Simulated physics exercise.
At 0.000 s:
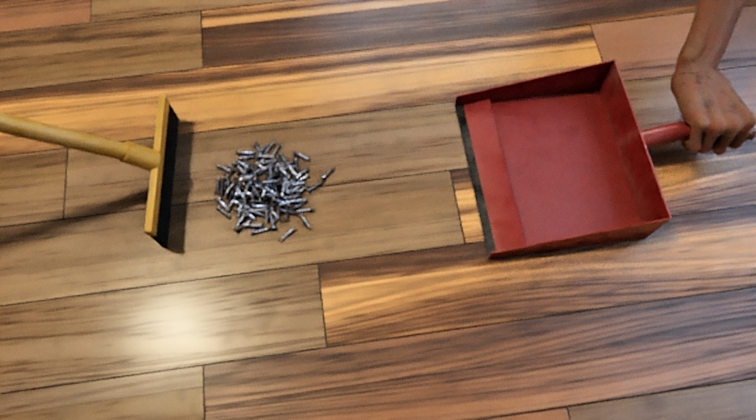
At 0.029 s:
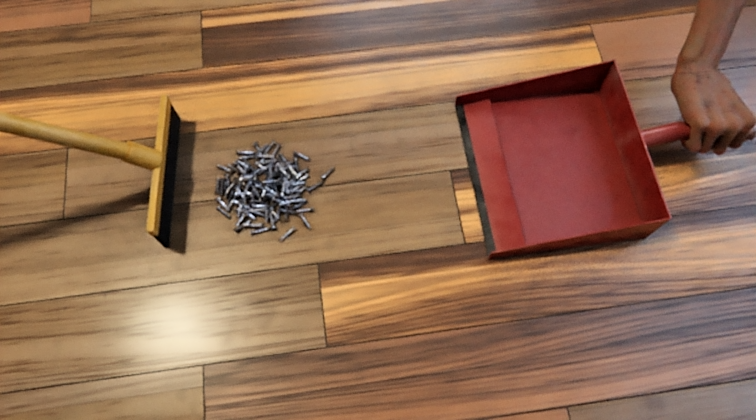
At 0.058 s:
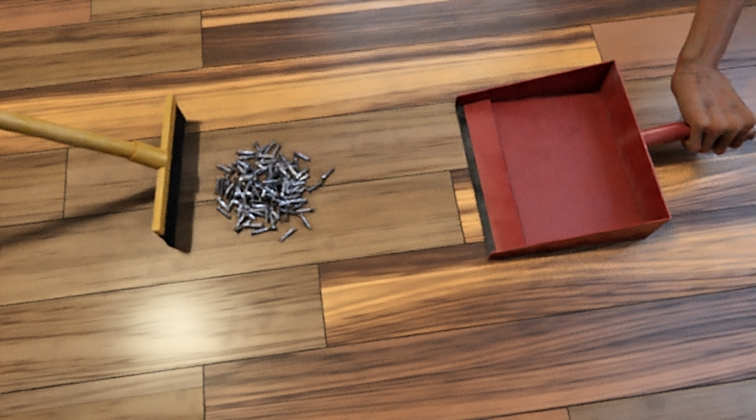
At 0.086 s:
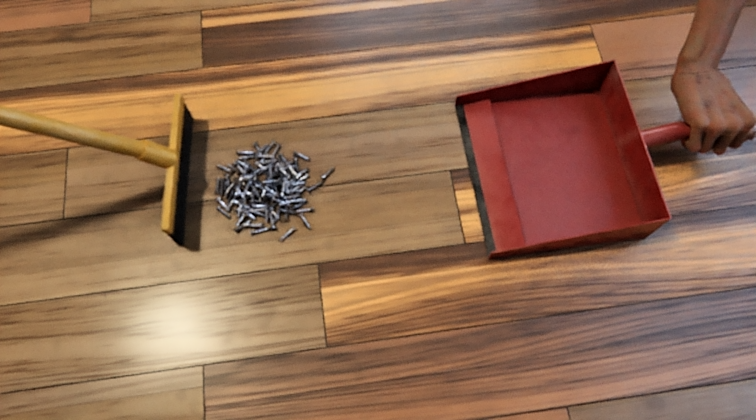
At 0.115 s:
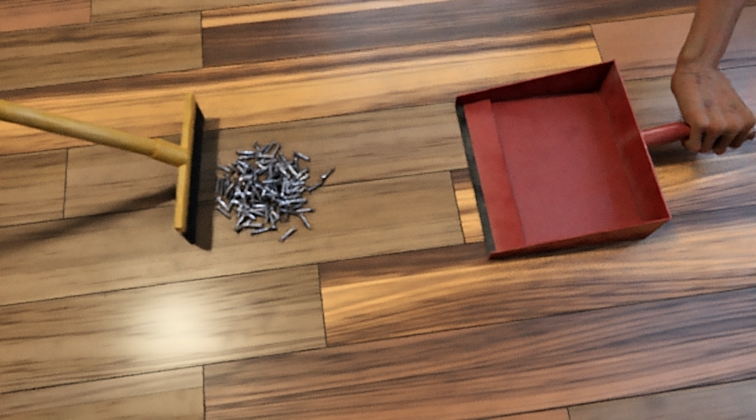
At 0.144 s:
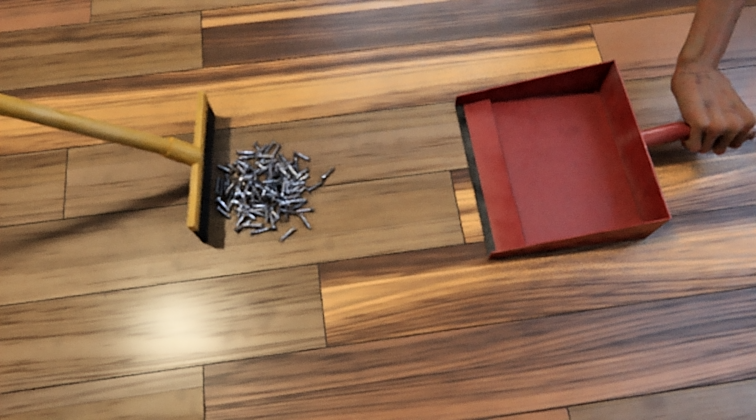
A yellow squeegee slides right to the edge of a screw pile while a hand holds a red dustpan.
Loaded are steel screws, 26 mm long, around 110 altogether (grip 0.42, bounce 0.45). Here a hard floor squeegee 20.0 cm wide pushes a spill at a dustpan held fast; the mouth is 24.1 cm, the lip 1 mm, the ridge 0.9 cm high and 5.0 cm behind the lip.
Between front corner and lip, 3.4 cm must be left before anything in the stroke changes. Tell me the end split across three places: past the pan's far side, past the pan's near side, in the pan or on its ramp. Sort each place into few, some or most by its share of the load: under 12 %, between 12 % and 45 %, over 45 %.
Shares: Far side: Few; near side: Few; pan: Some.
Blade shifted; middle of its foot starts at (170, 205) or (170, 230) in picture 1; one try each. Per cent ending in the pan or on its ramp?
I'd put it near 30 per cent for the first and near 25 per cent for the second.
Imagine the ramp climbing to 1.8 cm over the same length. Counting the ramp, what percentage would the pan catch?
Then around 20 percent, ramp counted.
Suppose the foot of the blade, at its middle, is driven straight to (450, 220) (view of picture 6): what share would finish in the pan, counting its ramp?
Close to 25 in a hundred.
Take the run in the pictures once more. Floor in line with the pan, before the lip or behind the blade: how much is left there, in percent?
75 %.
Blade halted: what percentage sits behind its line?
Near 15 percent, give or take.
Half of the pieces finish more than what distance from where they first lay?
About 28 cm.
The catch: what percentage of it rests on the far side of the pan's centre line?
I'd put it at around 90 per cent.
After 0.42 s, middle of the blade 21 cm from the lip; 0 % over the lip, far side 0 %, near side 0 %.
After 0.61 s, middle of the blade 10 cm from the lip; 0 % over the lip, far side 0 %, near side 0 %.
After 0.92 s, middle of the blade 4 cm from the lip; 25 % over the lip, far side 0 %, near side 0 %.
In the end, at 1.6 s, far side 0 %, near side 0 %, pan 25 %, in front of the lip or behind the blade 75 %.
